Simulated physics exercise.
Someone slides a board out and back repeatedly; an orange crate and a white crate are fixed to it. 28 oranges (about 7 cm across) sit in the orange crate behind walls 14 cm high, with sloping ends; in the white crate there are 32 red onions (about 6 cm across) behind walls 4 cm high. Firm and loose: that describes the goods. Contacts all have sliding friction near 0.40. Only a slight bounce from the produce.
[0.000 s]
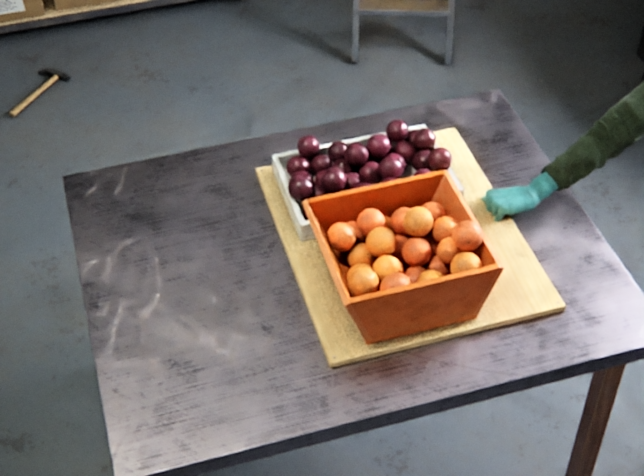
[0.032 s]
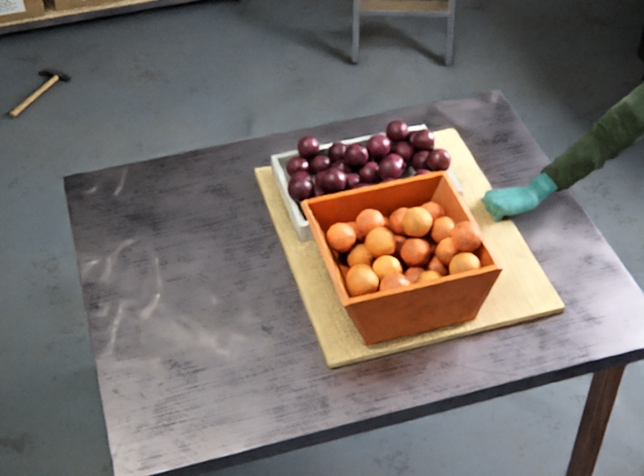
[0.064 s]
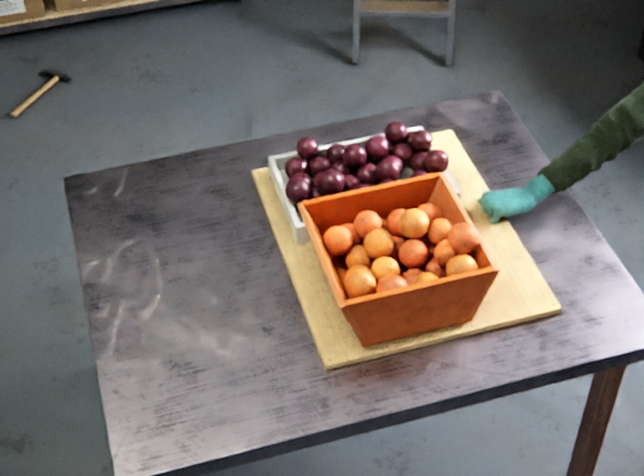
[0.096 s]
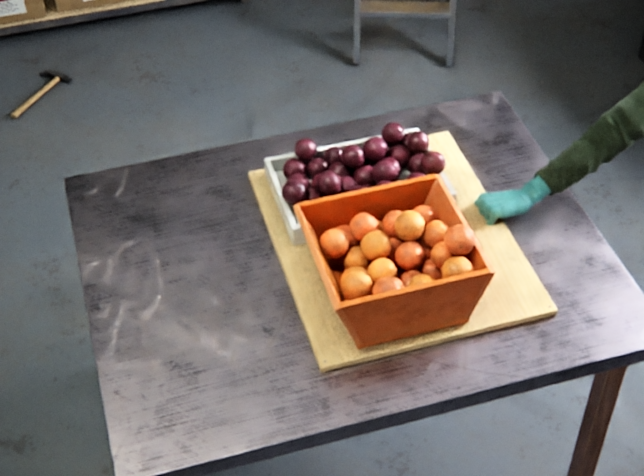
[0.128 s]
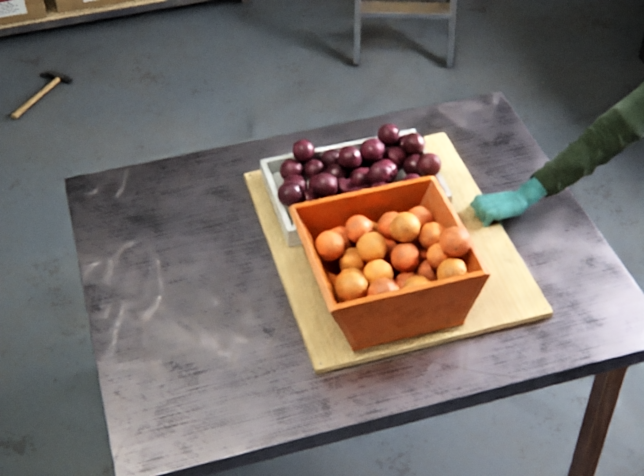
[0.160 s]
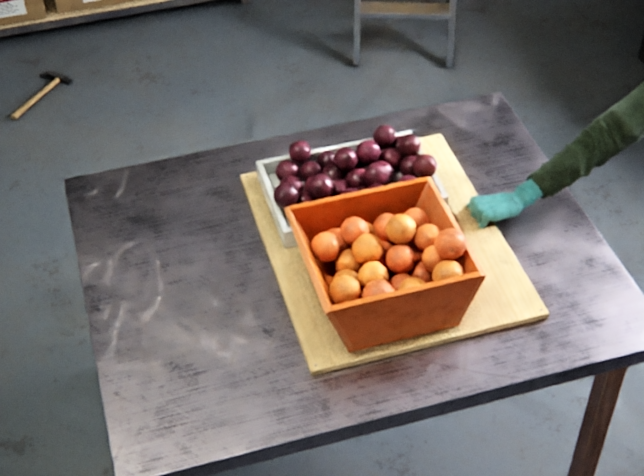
The video shows a teal-gloved hand at the right edge of a pale board on a dark table, slowly pushing it a short way left, along with an orange crate of round orange produce and a white crate of purple produce.
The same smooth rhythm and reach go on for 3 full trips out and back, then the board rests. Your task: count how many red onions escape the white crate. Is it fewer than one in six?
Yes.
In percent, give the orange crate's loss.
Orange crate: 0%.
After 0.40 s, the orange crate has all 28 and the white crate has all 32.
After 0.71 s, the orange crate has all 28 and the white crate has all 32.
After 1.14 s, the orange crate has all 28 and the white crate is down by 1 of 32.
Outcome (at 1.69 s), the orange crate has all 28 and the white crate is down by 2 of 32. Asked share, 2 of 32, 6 per cent.
